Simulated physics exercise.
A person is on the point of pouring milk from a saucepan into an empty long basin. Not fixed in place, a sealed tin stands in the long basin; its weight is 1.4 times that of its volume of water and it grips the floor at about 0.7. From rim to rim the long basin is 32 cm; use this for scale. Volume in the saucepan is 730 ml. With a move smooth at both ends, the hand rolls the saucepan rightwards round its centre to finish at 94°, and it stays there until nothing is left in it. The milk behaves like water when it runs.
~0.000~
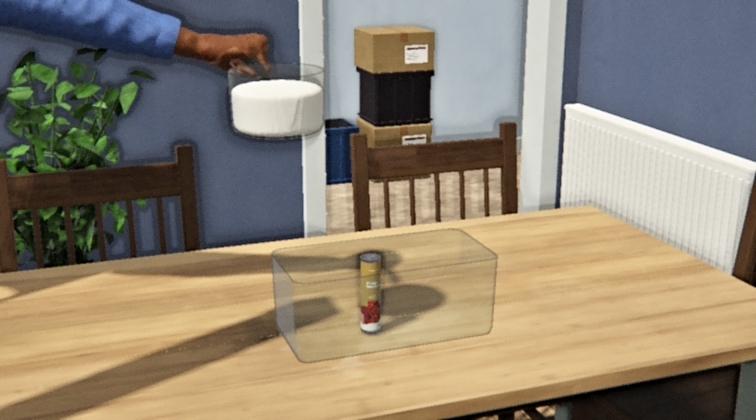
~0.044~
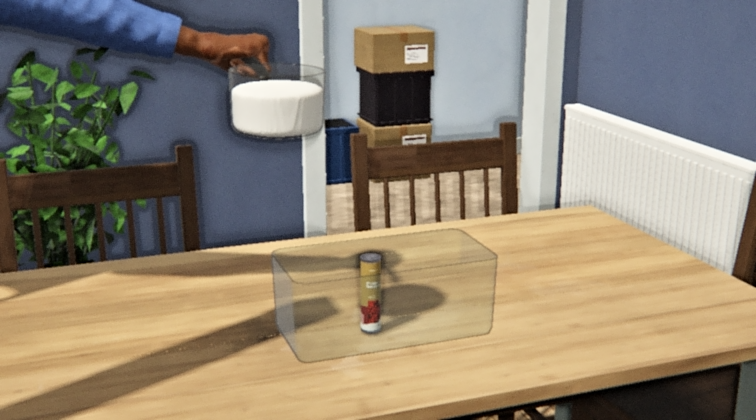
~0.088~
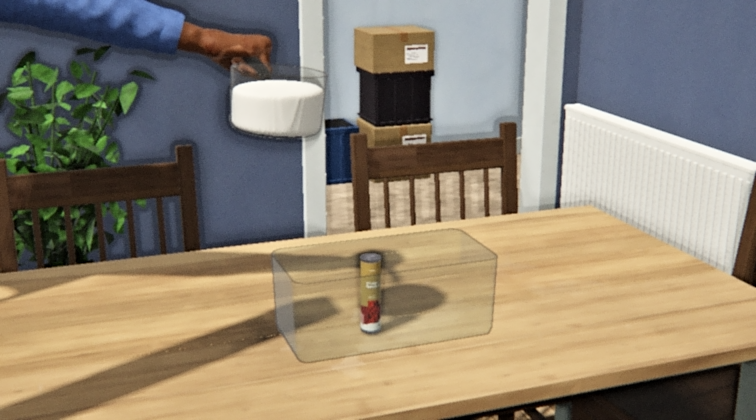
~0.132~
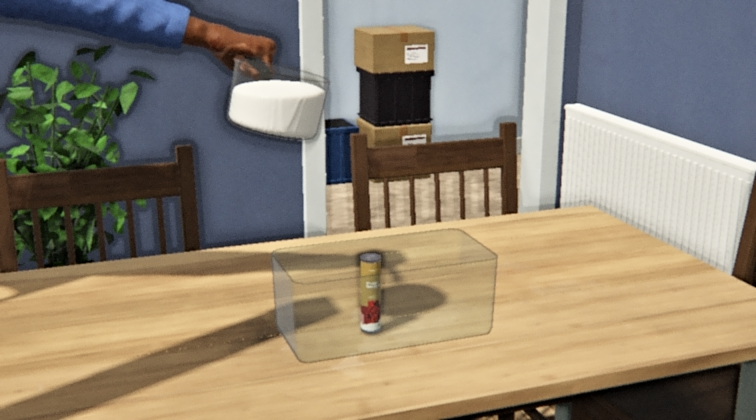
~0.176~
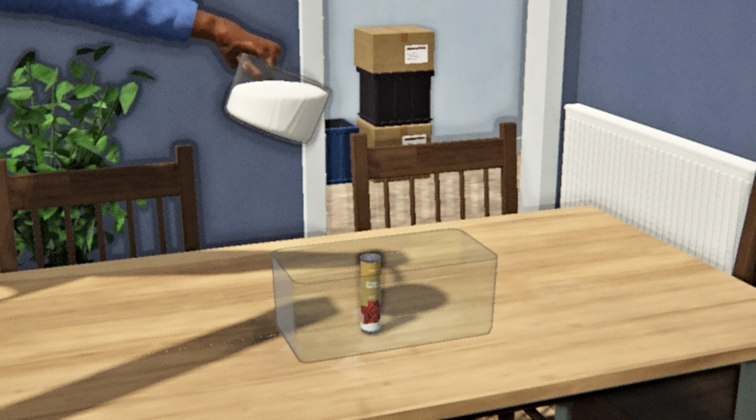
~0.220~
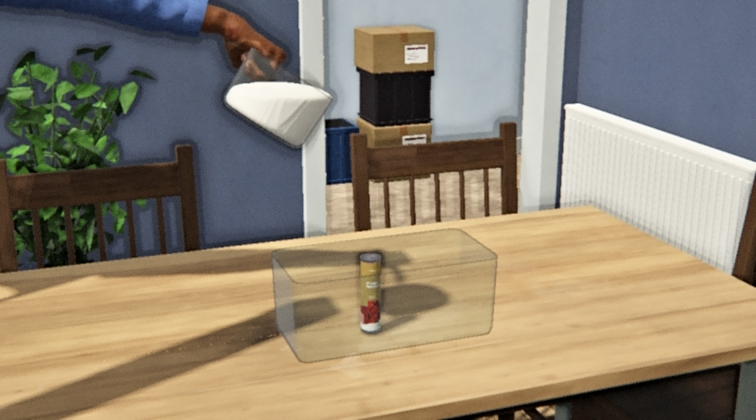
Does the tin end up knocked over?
No. It stays erect.
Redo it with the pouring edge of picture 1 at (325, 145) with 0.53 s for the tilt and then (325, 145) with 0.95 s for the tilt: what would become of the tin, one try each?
First it tips over; then it stays on its base.
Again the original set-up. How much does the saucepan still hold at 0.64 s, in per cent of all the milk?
Close to 16 in a hundred.
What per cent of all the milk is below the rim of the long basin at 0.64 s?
I reckon close to 56 per cent.
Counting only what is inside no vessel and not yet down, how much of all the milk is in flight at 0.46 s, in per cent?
Around 52 in a hundred.
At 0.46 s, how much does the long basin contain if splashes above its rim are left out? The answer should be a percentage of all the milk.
I reckon close to 2 percent of it.
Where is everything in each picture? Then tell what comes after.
In the first picture, tilt 0°; pouring edge (322, 69); surface from (232, 91) to (319, 85); the long basin's rim runs from (282, 268) to (479, 243); the tin's top is at (371, 260).
In the second picture, tilt 2°; pouring edge (323, 70); surface from (232, 90) to (320, 86).
In the third picture, tilt 6°; pouring edge (324, 74); surface from (234, 90) to (320, 86).
In the fourth picture, tilt 14°; pouring edge (327, 80); surface from (234, 91) to (322, 88).
In the fifth picture, tilt 23°; pouring edge (329, 89); surface from (233, 91) to (325, 89).
In the sixth picture, tilt 35°; pouring edge (329, 99); surface from (229, 91) to (327, 91).
Then, 0.46 s in, the tilt is 90° and 46 per cent is still to pour; the tin stands where it began.
Then, 0.64 s in, the tilt is 94° and 16 per cent is still to pour; the tin stands where it began.
Then, 0.83 s in, the tilt is 94° and 6 per cent is still to pour; the tin stands where it began.
Then, 1.03 s in, the tilt is 94° and 2 per cent is still to pour; the tin stands where it began.
Finally, the tin stands where it began.
